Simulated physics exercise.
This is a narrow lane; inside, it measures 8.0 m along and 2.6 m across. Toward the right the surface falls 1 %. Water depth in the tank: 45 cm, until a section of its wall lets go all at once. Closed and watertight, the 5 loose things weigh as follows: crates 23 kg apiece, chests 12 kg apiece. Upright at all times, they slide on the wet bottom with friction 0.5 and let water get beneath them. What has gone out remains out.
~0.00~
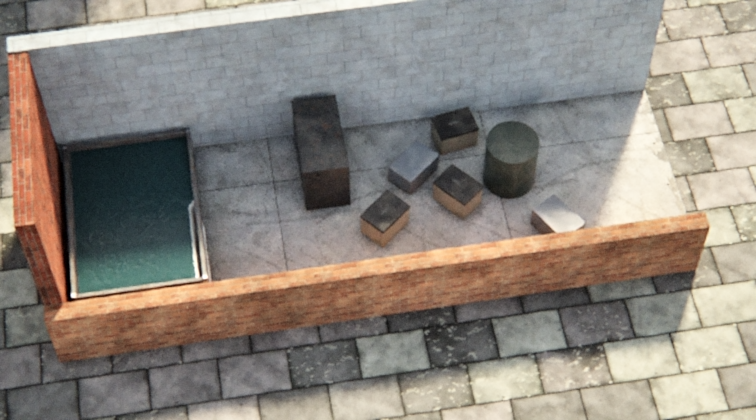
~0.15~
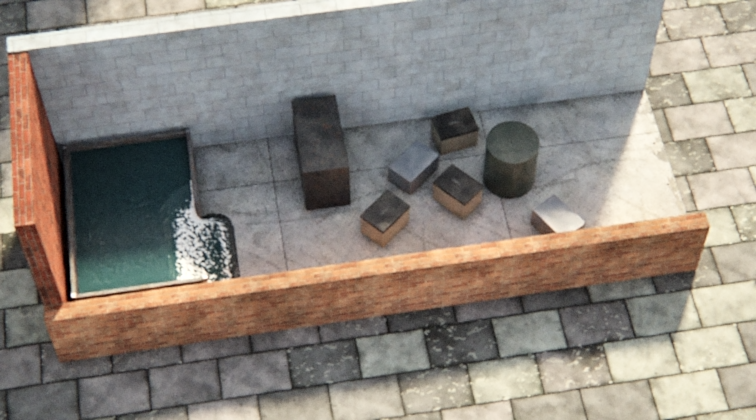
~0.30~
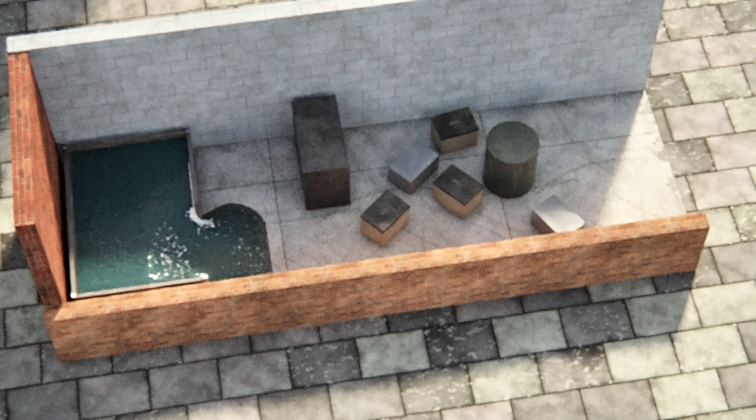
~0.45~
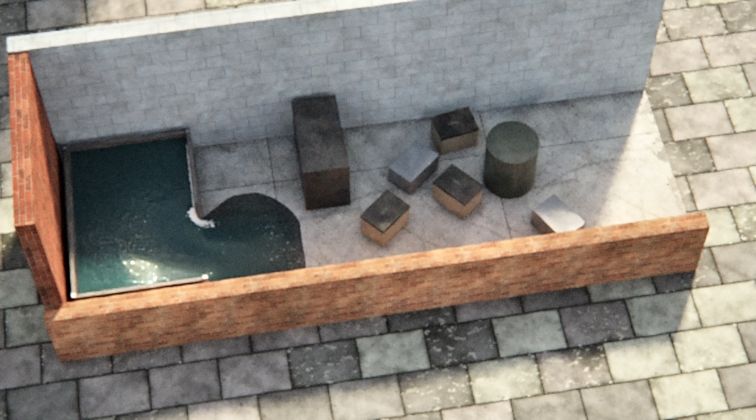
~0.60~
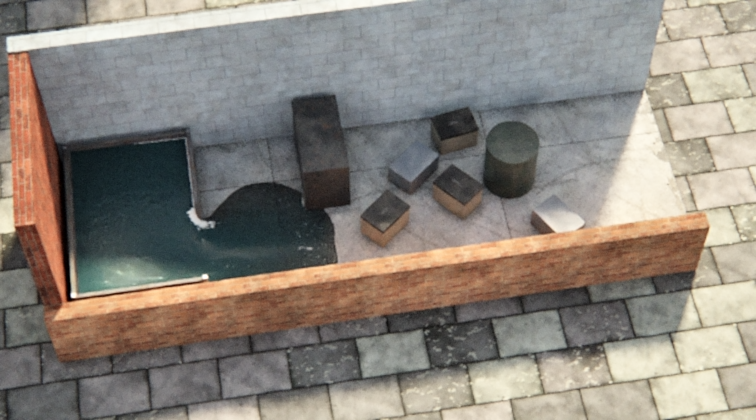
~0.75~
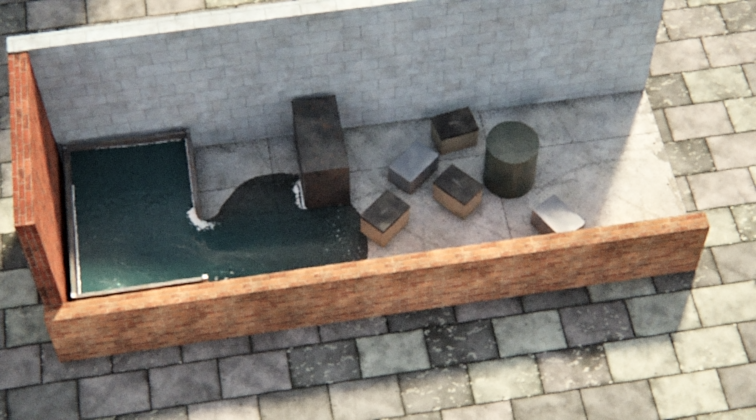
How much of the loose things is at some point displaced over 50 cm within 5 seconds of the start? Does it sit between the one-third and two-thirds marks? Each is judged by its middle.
Most likely less than two thirds of them, but a third at minimum.
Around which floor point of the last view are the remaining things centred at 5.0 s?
The centre sits near (451, 145).
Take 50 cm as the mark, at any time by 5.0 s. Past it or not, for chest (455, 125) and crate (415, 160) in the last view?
Stays within; stays within.
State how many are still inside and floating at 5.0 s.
Count: 1.
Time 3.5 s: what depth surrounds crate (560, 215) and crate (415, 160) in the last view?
Some 5 cm at the first, some 5 cm at the second.
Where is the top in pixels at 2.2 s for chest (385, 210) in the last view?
Somewhere near (489, 223) in the last view.
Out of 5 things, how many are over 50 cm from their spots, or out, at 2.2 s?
The count is 1.
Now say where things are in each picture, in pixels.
The first picture shows a crate at (413, 161) rests on the ground; a chest at (458, 184), on the bottom; water covers 3.6 m2; 0 of 5 have shifted.
The second picture shows a crate at (413, 161), on the bottom; a chest at (458, 184), on the bottom; water covers 4.1 m2; 0 of 5 have shifted.
The third picture shows a crate at (413, 161), on the bottom; a chest at (458, 184), on the bottom; water covers 4.7 m2; 0 of 5 have shifted.
The fourth picture shows a crate at (413, 161), on the bottom; a chest at (458, 184), on the bottom; water covers 5.5 m2; 0 of 5 have shifted.
The fifth picture shows a crate at (413, 161) rests on the ground; a chest at (458, 184), on the bottom; water covers 6.2 m2; 0 of 5 have shifted.
The sixth picture shows a crate at (413, 161), on the bottom; a chest at (458, 184), on the bottom; 6.9 m2 under water; 0 of 5 have shifted.
After 1.1 s 0 of 5 are over 50 cm from their spots; 0 afloat.
After 2.2 s 1 of 5 are over 50 cm from their spots; 1 afloat.
After 3.5 s 2 of 5 are over 50 cm from their spots; 2 afloat.
After 5.0 s 3 of 5 are over 50 cm from their spots, and 3 have been at some point; 1 afloat.
